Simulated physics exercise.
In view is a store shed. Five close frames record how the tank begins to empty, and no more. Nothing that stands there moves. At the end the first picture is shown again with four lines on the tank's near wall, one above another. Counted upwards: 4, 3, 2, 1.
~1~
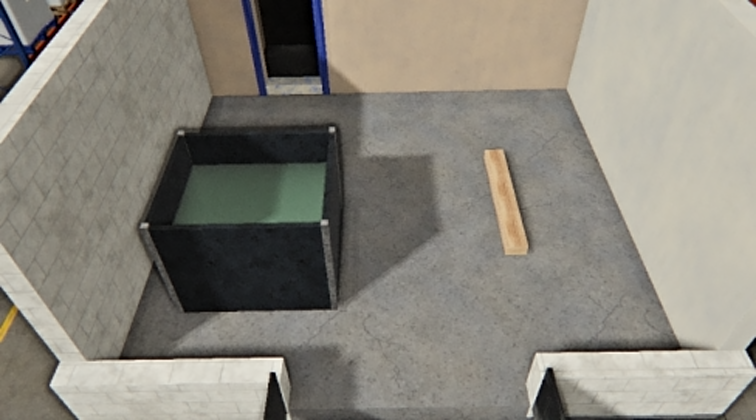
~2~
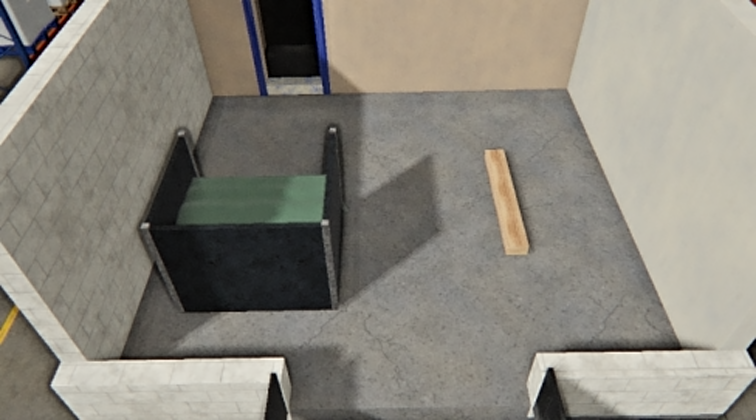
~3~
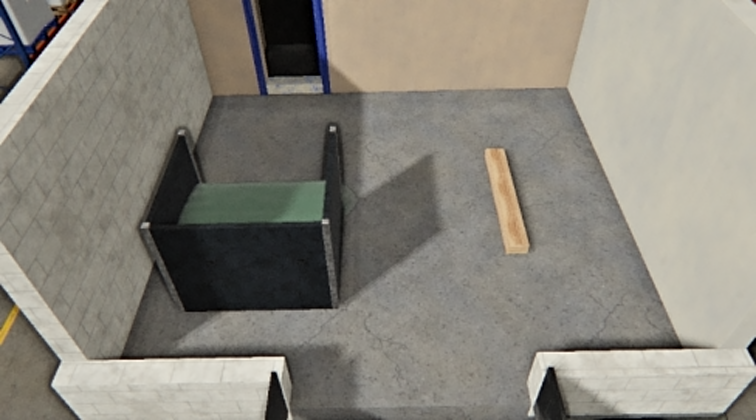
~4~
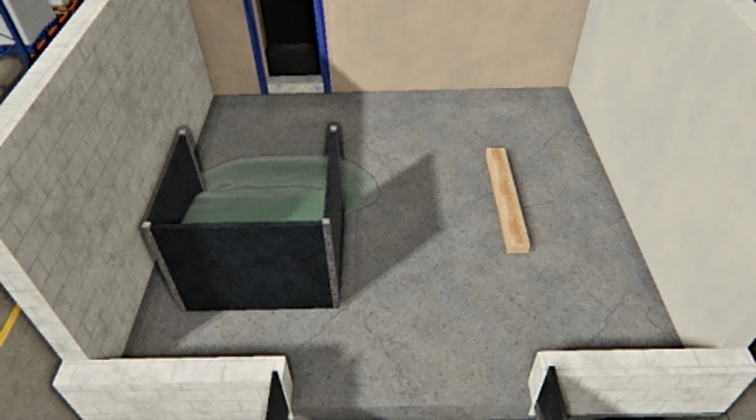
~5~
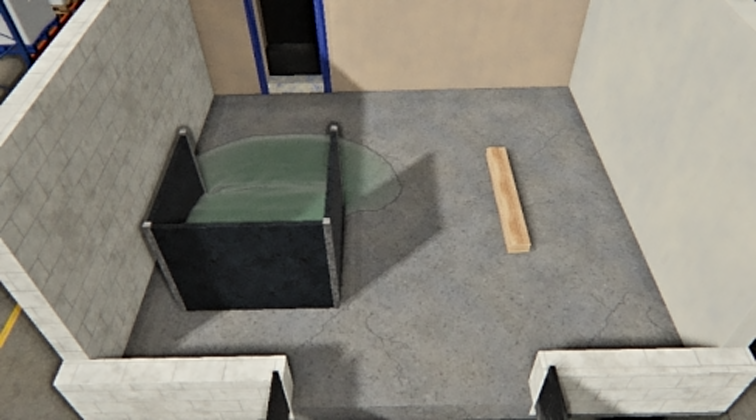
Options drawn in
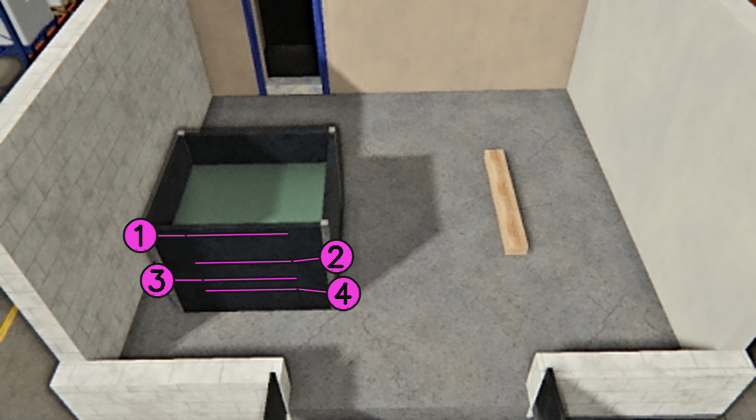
Greenish water stood in a black tank in a walled shed until the tank's back panel vanished, then it sank and spread out behind and to the right, while a wooden plank lay still.
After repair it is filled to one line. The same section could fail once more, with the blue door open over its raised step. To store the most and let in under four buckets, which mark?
4.
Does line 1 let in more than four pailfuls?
Yes.
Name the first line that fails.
Line 3.
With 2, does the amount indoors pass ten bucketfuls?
Yes.
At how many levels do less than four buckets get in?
One of the four.
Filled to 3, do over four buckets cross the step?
Yes.
On the marked copy, 1 at (236, 234); 2 at (244, 262); 3 at (249, 279); 4 at (252, 289); from the bottom up 4, 3, 2, 1.
With 1, dozens of bucketfuls pour in.
With 2, dozens of bucketfuls pour in.
With 3, about 8 bucketfuls get in.
With 4, a bucket or two gets in.
